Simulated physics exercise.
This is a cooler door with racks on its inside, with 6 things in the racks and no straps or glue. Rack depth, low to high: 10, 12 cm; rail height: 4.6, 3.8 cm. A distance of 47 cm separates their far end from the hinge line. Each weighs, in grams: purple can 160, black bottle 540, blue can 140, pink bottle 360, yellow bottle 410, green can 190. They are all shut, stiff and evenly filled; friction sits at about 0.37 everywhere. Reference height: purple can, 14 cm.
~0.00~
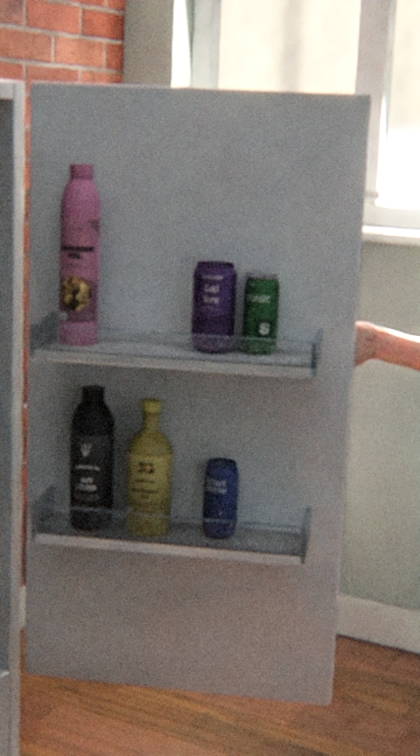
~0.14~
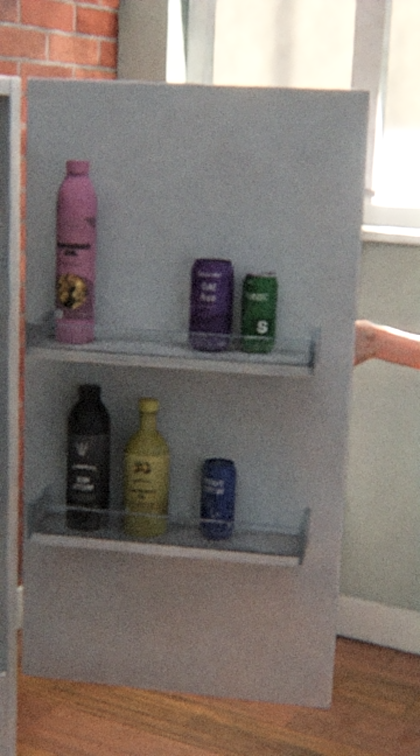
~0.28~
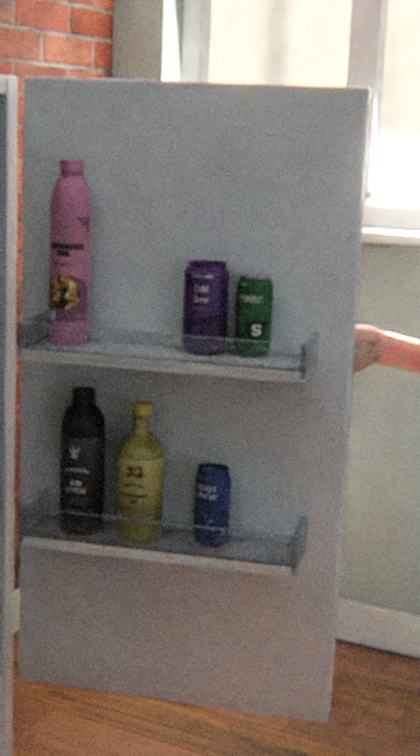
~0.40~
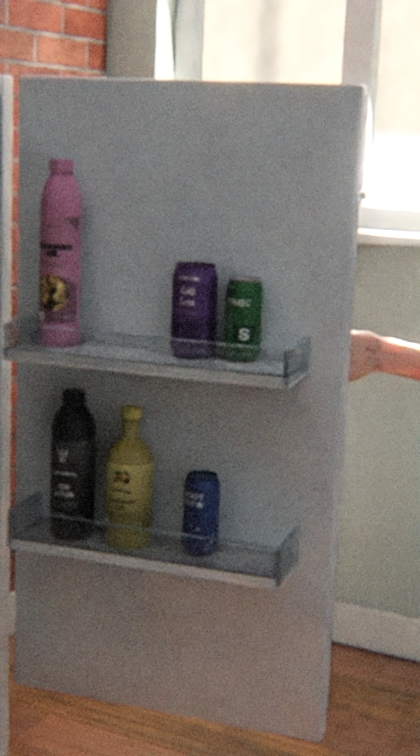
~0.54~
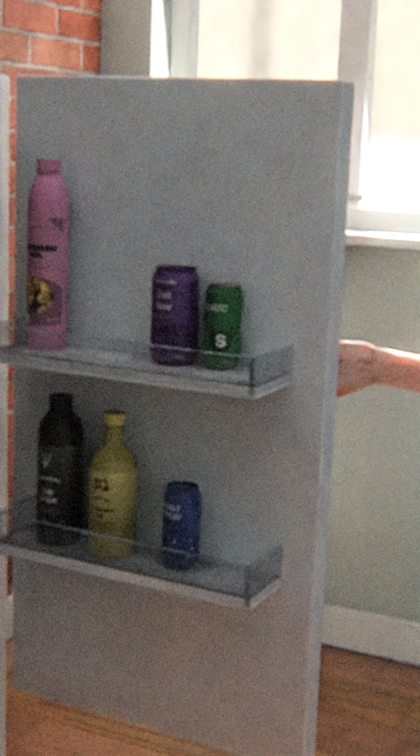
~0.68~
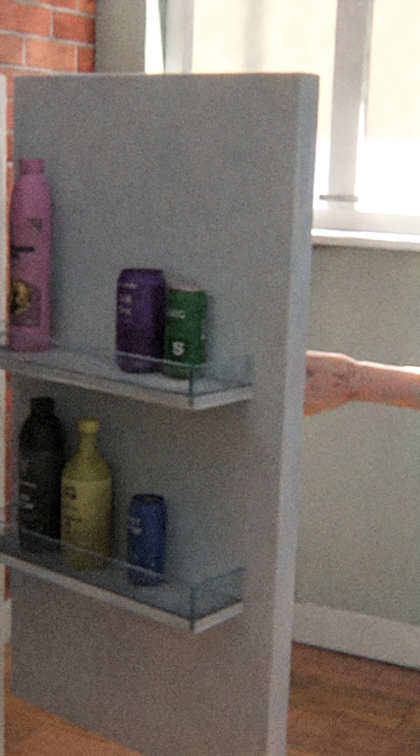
In the video, a hand at the right edge swings an open cooler door partway toward closed, slowly at first and then faster, while the bottles and cans on its two racks shift leftward in view along with the door.
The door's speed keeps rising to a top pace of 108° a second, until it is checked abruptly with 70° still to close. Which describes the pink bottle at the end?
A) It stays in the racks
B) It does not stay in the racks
A.
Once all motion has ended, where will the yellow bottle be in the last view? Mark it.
(61, 496), roughly.
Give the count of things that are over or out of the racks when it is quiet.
In all, 0.
Around 0.78 s, door 70° open; green can shifted 2 cm; blue can shifted 2 cm; purple can shifted 2 cm.
Around 0.88 s, door 70° open; green can shifted 6 cm; purple can shifted 4 cm; blue can shifted 3 cm.
Finally (1.6 s), not toppled but over 5 cm from the start, green can; the other 5 still in place (within 5 cm). In the last view, pink bottle near (22, 256).
